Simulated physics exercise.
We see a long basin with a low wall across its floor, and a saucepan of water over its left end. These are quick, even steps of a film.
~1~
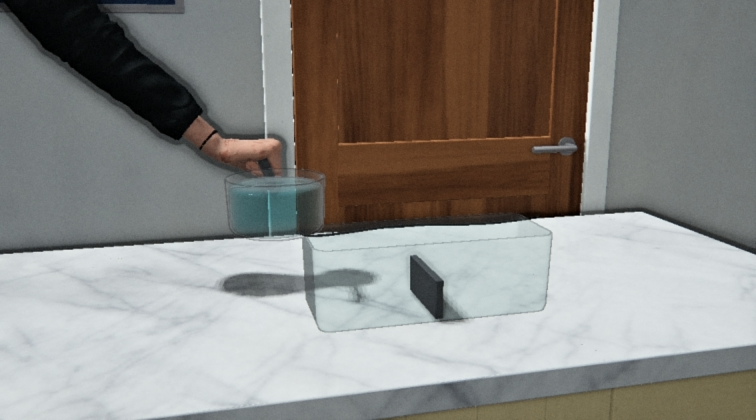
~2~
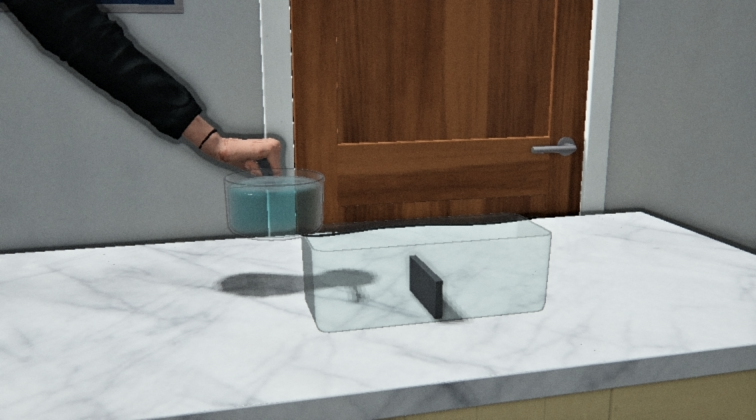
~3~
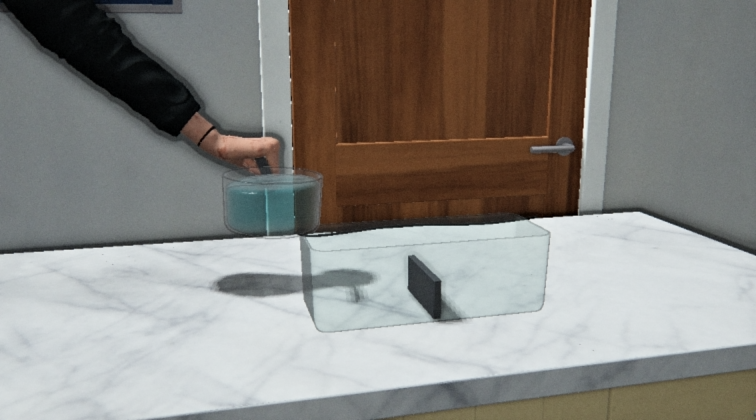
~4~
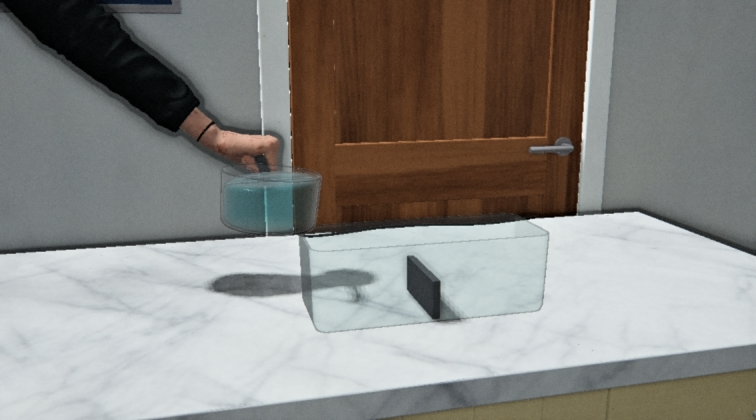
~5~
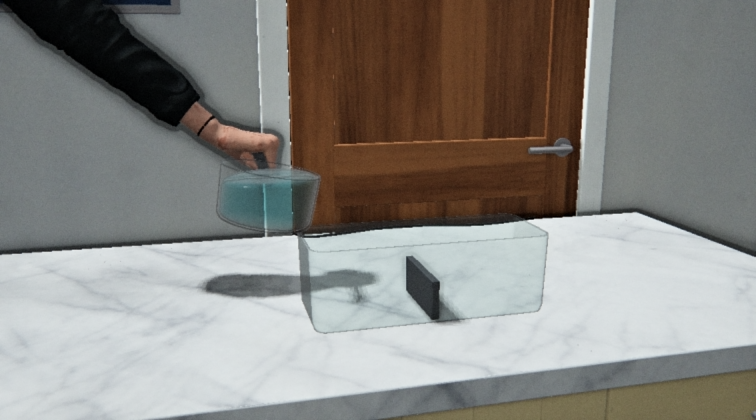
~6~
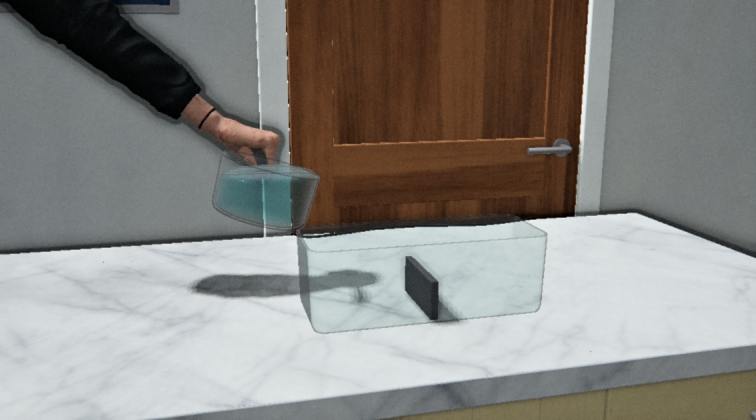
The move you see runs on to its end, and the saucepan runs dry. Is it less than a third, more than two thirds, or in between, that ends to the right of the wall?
It comes to under a third.
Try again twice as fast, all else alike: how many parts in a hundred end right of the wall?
It comes to 5 per cent or so.
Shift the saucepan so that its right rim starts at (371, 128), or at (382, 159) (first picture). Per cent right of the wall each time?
Near 90 % and 90 %.
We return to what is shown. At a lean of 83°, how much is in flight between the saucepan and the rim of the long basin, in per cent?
Close to 40 per cent.
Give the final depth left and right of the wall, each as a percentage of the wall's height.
Left: 60 %. Right: 0 %.
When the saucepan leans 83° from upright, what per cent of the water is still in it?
Some 50 per cent.
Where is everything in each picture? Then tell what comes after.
Tilt 0°; pouring edge (323, 176); surface from (227, 187) to (321, 182); the long basin's rim runs from (308, 240) to (535, 224); the wall's top is at (426, 268), in the first frame.
Tilt 1°; pouring edge (322, 176); surface from (226, 187) to (320, 182), in the second frame.
Tilt 3°; pouring edge (321, 176); surface from (225, 186) to (319, 180), in the third frame.
Tilt 6°; pouring edge (320, 177); surface from (223, 184) to (317, 177), in the fourth frame.
Tilt 10°; pouring edge (319, 177); surface from (221, 180) to (317, 175), in the fifth frame.
Tilt 16°; pouring edge (318, 177); surface from (219, 175) to (317, 173); 1 per cent is over the edge, in the sixth frame.
A moment on, the saucepan is tipped on its side and 49 per cent is still to pour, 13 is left of the wall and 0 right of it.
Next, the saucepan is tipped right over and 4 per cent is still to pour, 85 is left of the wall and 2 right of it.
Then the saucepan is tipped right over and 0 per cent is still to pour, 93 is left of the wall and 3 right of it.
Later the saucepan is tipped right over and 0 per cent is still to pour, 92 is left of the wall and 4 right of it.
Finally, 91 per cent lies left of the wall, 5 right of it and 4 outside.
